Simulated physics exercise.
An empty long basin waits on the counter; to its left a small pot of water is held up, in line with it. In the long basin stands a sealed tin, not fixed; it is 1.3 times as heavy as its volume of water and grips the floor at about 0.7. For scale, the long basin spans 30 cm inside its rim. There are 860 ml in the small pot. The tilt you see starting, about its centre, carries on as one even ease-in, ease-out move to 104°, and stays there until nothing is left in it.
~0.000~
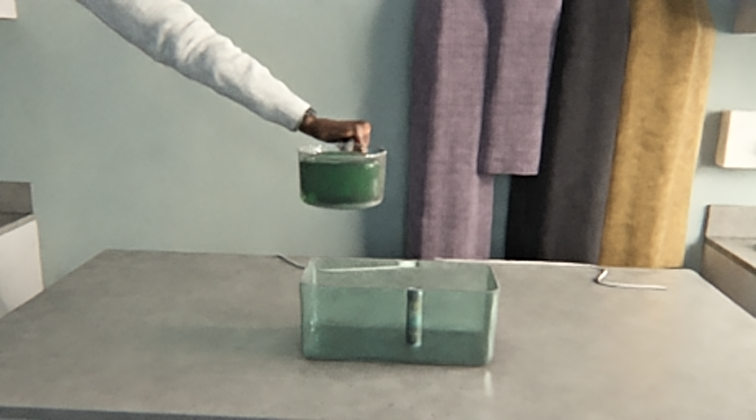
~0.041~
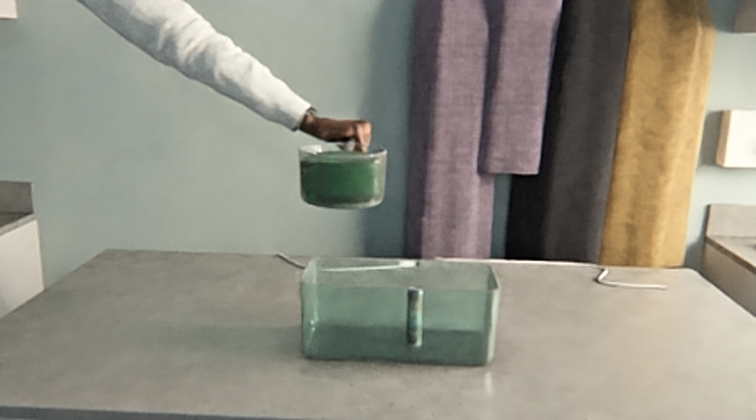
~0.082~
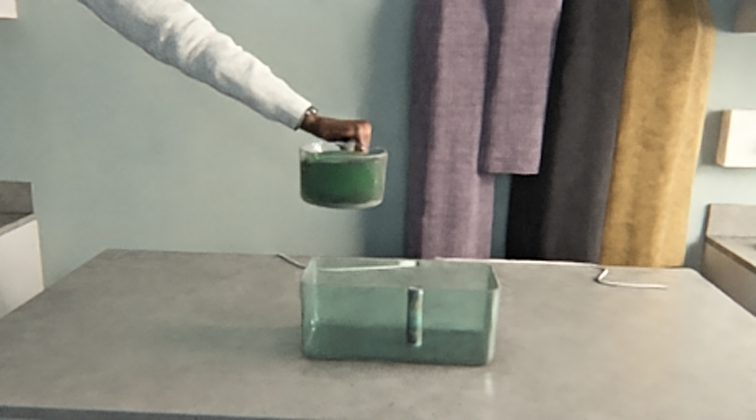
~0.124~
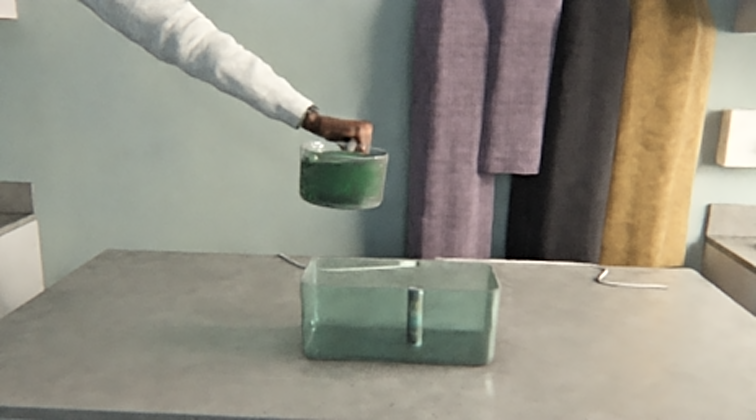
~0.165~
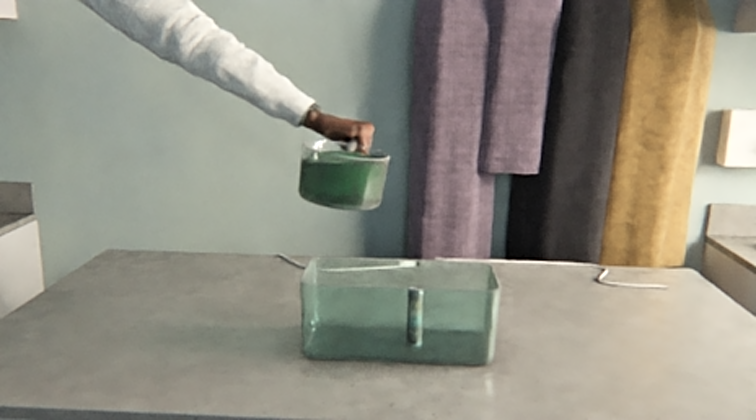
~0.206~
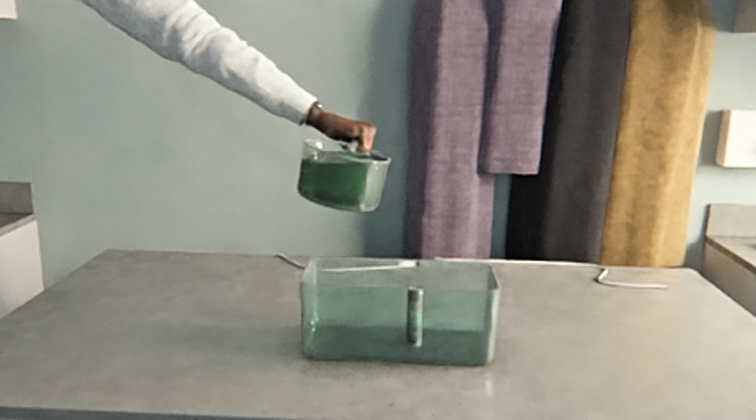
On a grey counter, a hand above a long glass basin slightly tilts a small pot.
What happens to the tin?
The tin keeps standing.
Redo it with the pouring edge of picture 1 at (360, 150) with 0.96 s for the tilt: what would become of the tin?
Then it goes over.
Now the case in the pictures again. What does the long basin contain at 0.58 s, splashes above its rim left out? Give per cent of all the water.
About 8 per cent.
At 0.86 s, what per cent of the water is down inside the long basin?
Some 74 per cent.
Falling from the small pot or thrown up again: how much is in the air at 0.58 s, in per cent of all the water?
Near 32 in a hundred.
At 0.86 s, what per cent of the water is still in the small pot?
Near 12 in a hundred.
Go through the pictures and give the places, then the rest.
In the first frame, it leans 0°; its right rim is at (385, 153); the water meets the walls at (302, 156) and (384, 159); the long basin's rim runs from (305, 271) to (495, 278); the tin's top is at (415, 293).
In the second frame, it leans 0°; its right rim is at (386, 153); the water meets the walls at (302, 156) and (384, 159).
In the third frame, it leans 2°; its right rim is at (386, 153); the water meets the walls at (303, 156) and (384, 159).
In the fourth frame, it leans 4°; its right rim is at (387, 155); the water meets the walls at (303, 155) and (386, 159).
In the fifth frame, it leans 7°; its right rim is at (388, 158); the water meets the walls at (304, 155) and (387, 160).
In the sixth frame, it leans 11°; its right rim is at (389, 161); the water meets the walls at (305, 157) and (388, 161).
After 0.58 s the tilt is 69° and 61 per cent is still to pour; the tin stands where it began.
After 0.86 s the tilt is 101° and 12 per cent is still to pour; the tin stands where it began.
After 1.15 s the tilt is 104° and 1 per cent is still to pour; the tin stands where it began.
After 1.46 s the tilt is 104° and 0 per cent is still to pour; the tin stands where it began.
In the end the tin stands where it began.
